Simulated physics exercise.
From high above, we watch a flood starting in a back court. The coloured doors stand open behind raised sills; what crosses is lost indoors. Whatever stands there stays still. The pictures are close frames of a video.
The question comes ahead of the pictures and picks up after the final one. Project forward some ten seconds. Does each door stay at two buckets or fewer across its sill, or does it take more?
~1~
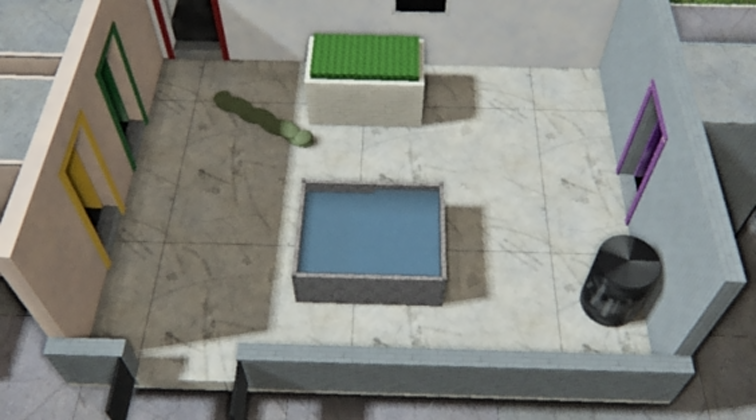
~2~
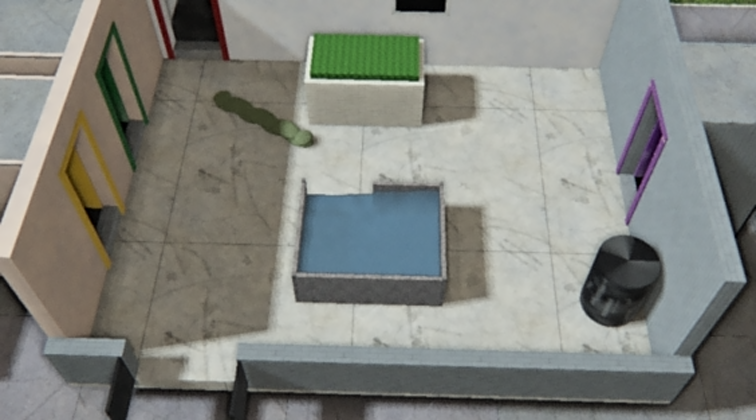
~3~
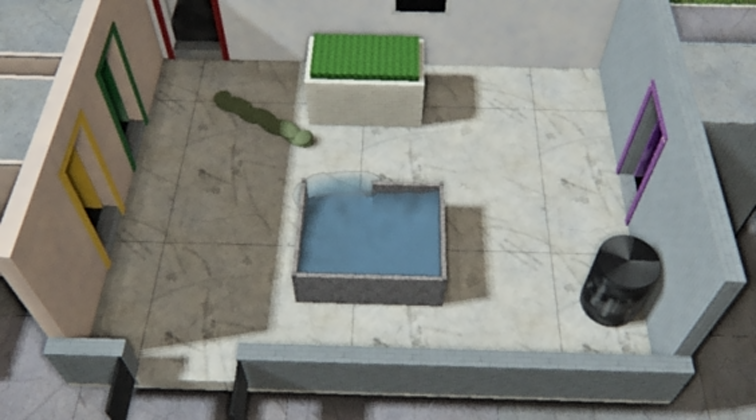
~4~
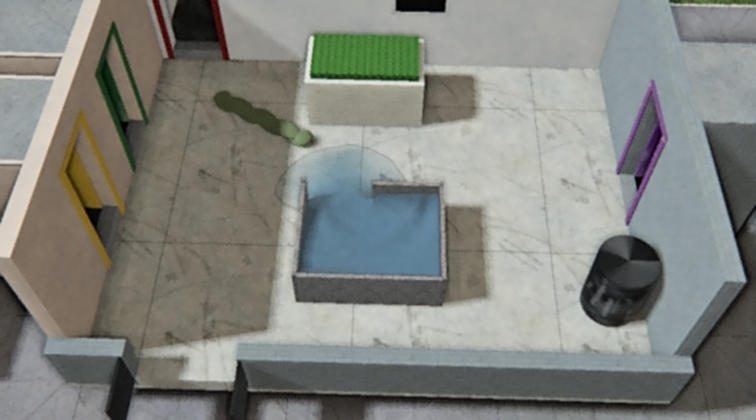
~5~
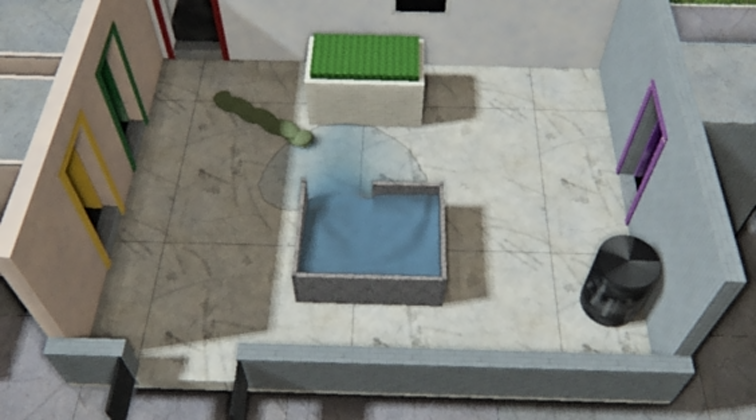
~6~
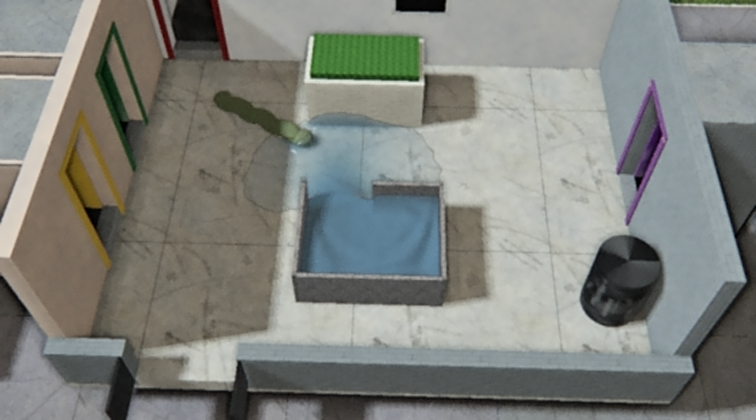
Taking them in turn: The yellow door stays at two or fewer, the purple door takes more, the green door stays at two or fewer, the red door stays at two or fewer.
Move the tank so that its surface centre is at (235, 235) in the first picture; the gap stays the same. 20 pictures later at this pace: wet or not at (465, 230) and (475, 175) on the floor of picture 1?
Point 1: Not wet; point 2: Not wet.
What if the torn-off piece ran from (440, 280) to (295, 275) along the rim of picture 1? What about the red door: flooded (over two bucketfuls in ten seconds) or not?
As I see it, the red door fails to reach the limit.
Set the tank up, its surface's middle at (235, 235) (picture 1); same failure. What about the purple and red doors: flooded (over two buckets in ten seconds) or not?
I'd say the purple door remains below and the red door runs past the limit.
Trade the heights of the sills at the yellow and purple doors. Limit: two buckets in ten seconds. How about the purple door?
For the purple door, I reckon it remains short.
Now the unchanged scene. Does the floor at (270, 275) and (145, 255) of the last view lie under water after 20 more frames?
First spot spared, second spot spared.
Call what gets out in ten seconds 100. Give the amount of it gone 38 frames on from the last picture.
It comes to around 35 per cent.
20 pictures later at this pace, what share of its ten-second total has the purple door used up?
Near 10 in a hundred.
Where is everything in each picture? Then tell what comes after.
The open tank at (371, 231) is whole and still, in the first picture.
The front is at a hidden place, out from the gap on the open tank's far side, in the second picture.
The front is at (376, 180), out from the gap on the open tank's far side, in the third picture.
Water pours out on the open tank's far side and has run to (353, 148), in the fourth picture.
The front is at (368, 127), out from the gap on the open tank's far side, in the fifth picture.
Water pours out on the open tank's far side and has run to (406, 128), in the sixth picture.
A moment on, water covers 15 % of the floor; the yellow door not reached, the purple door not reached, the green door not reached, the red door not reached.
Next, water covers 35 % of the floor; the yellow door not reached, the purple door not reached, the green door wet at the sill, nothing in, the red door wet at the sill, nothing in.
Then, water covers 55 % of the floor; the yellow door wet at the sill, nothing in, the purple door under two buckets in, the green door under two buckets in, the red door wet at the sill, nothing in.
Later, water covers 70 % of the floor; the yellow door wet at the sill, nothing in, the purple door over two buckets in, the green door under two buckets in, the red door under two buckets in.
In the end, water covers 95 % of the floor; the yellow door wet at the sill, nothing in, the purple door over two buckets in, the green door under two buckets in, the red door under two buckets in.
